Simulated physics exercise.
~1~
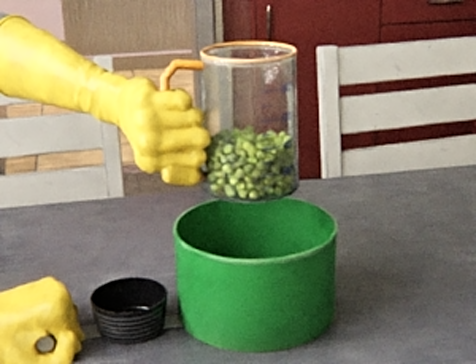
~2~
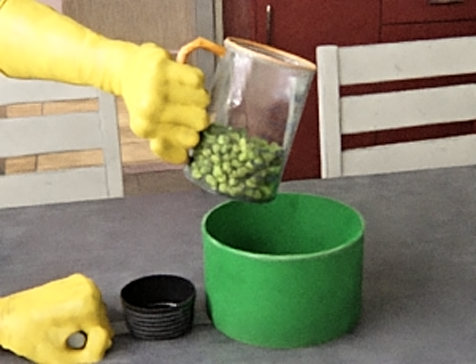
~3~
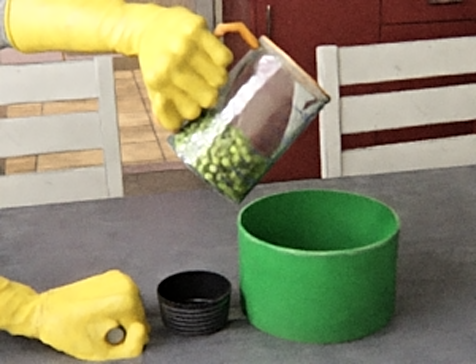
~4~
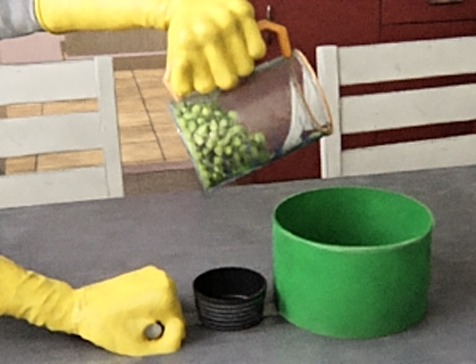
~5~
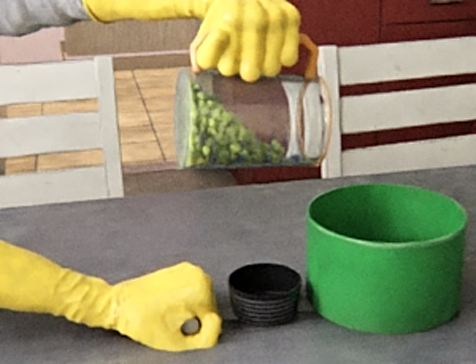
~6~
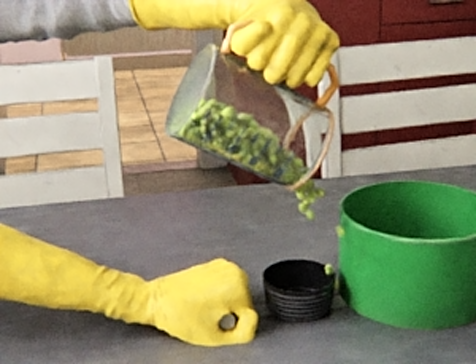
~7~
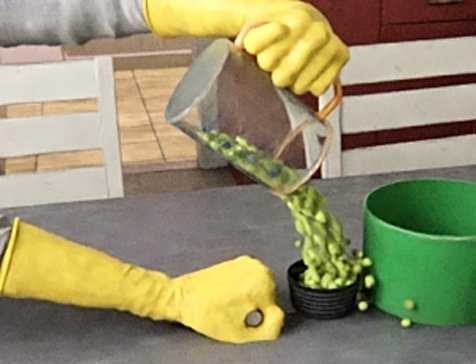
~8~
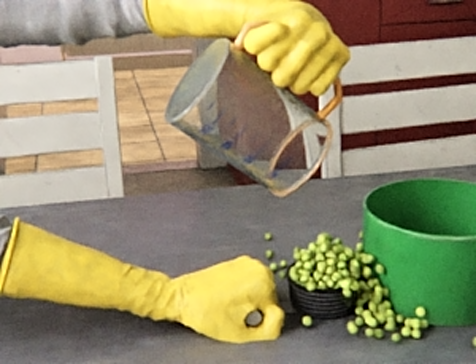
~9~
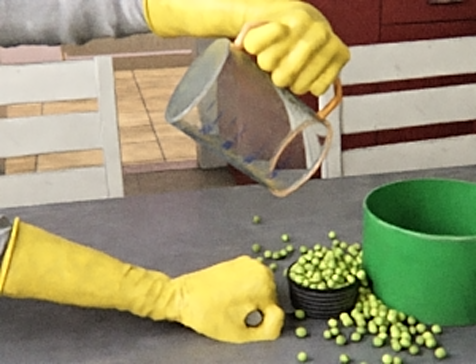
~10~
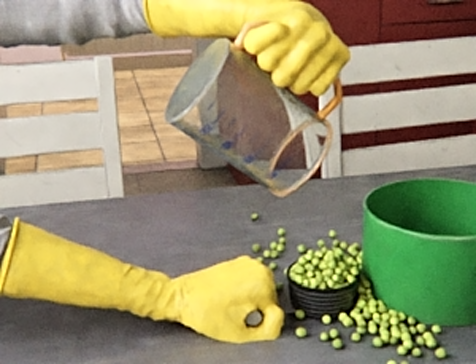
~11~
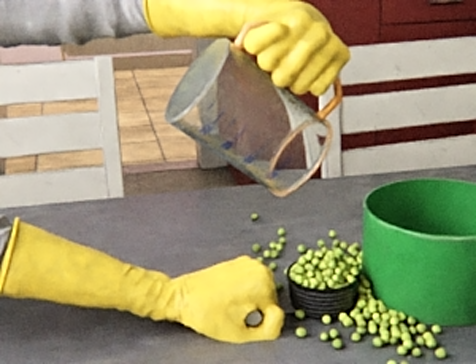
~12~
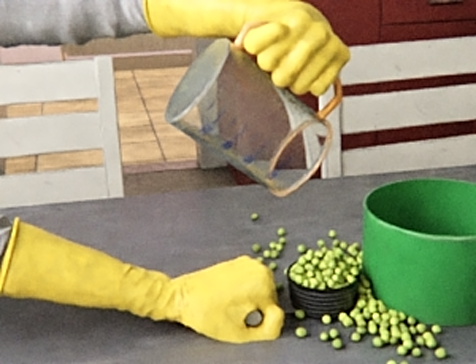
Yellow-gloved hands slide a green pot and black dish right and tip peas, overfilling the dish.
